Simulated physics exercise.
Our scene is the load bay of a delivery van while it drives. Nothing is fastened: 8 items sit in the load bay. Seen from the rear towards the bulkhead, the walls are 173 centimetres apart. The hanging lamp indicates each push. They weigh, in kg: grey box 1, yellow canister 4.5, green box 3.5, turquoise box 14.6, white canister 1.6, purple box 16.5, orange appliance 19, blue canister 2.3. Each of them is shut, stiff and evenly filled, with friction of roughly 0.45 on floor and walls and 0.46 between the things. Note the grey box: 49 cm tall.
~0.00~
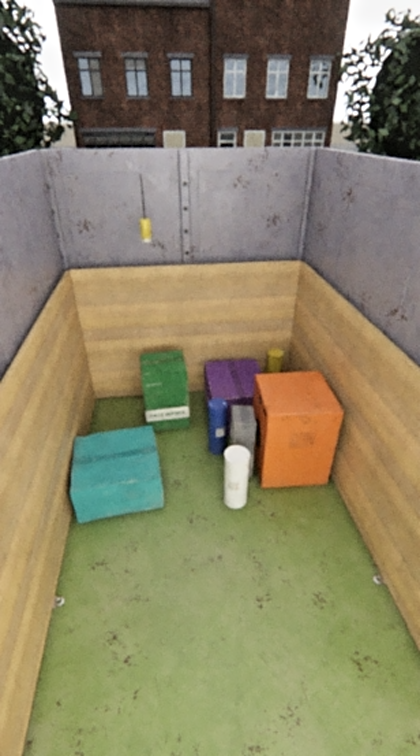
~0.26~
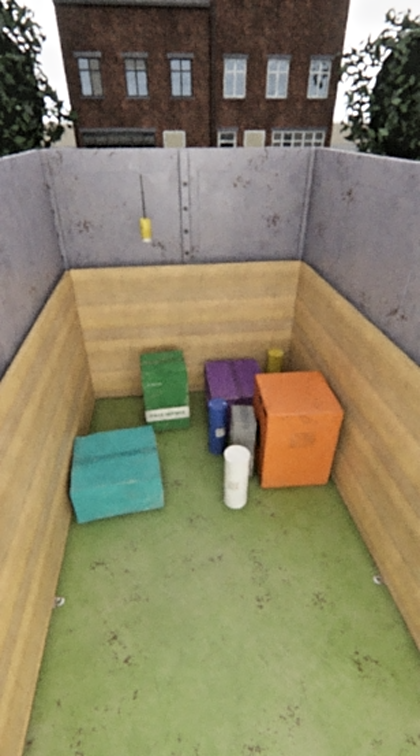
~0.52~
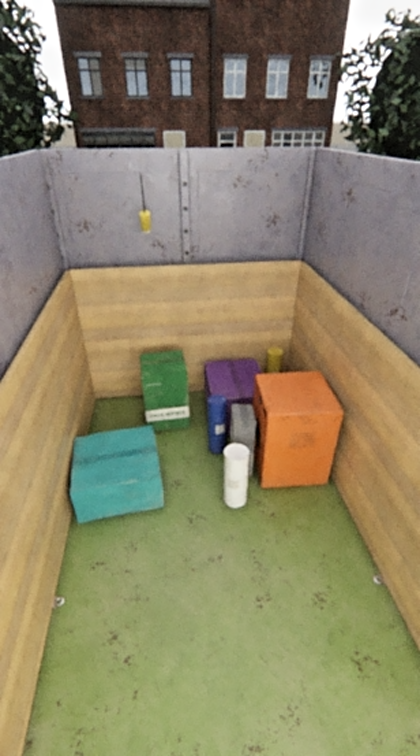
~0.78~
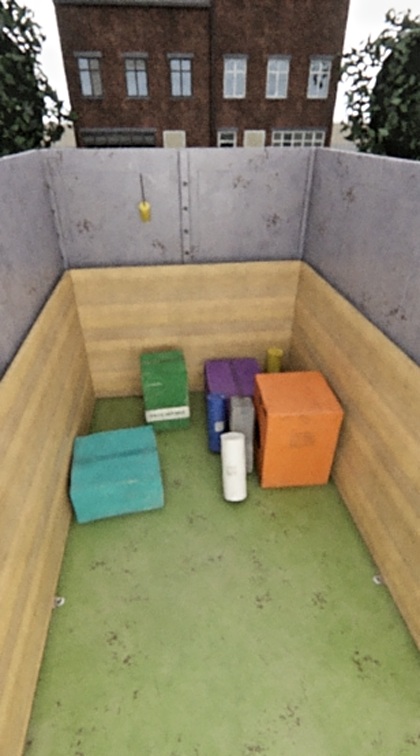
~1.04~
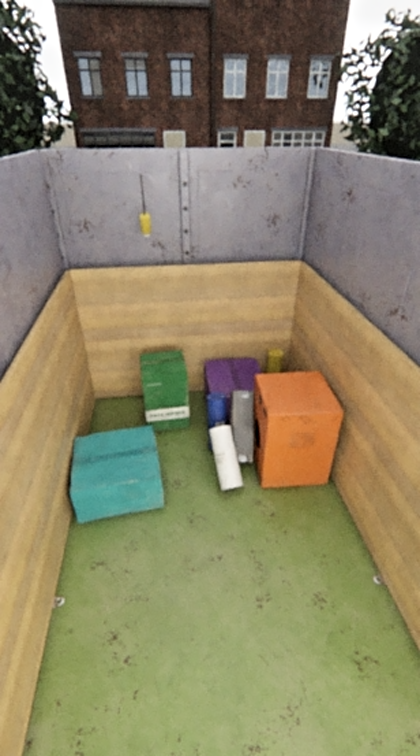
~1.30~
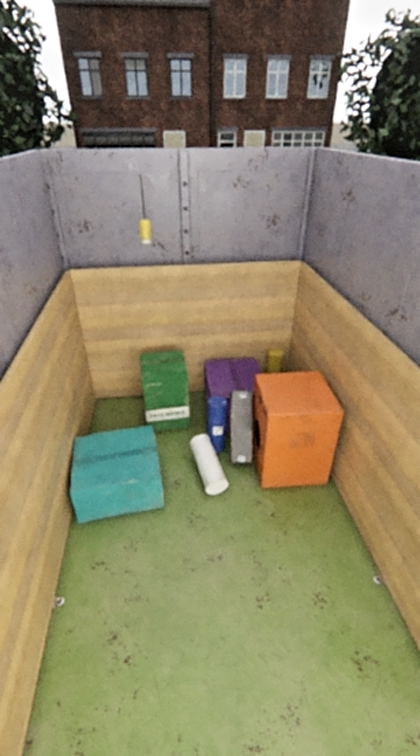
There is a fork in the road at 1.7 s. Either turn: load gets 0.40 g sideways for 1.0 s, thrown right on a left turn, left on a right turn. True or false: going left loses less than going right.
True.
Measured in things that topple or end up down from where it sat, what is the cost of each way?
Count for left: 1; count for right: 3.
Turning left. At 1.70 s, steady run; grey box leaning 34° near (241, 425); white canister on its side; blue canister leaning 3°.
After 2.30 s, push 0.40 g right; grey box leaning 36° near (243, 425); yellow canister leaning 12° near (279, 371); white canister on its side.
After 2.90 s, steady run; grey box leaning 34° near (244, 425); yellow canister leaning 3° near (275, 372); white canister on its side.
At rest (4.7 s), tipped over in the load bay, white canister; not toppled but over 15 cm from the start, grey box; the other 6 in place, give or take 15 cm. In the last view, grey box near (244, 425), yellow canister near (274, 372).
Turning right instead, grey box, white canister and blue canister tipped over or down from where it sat, 3 of 8 in all.
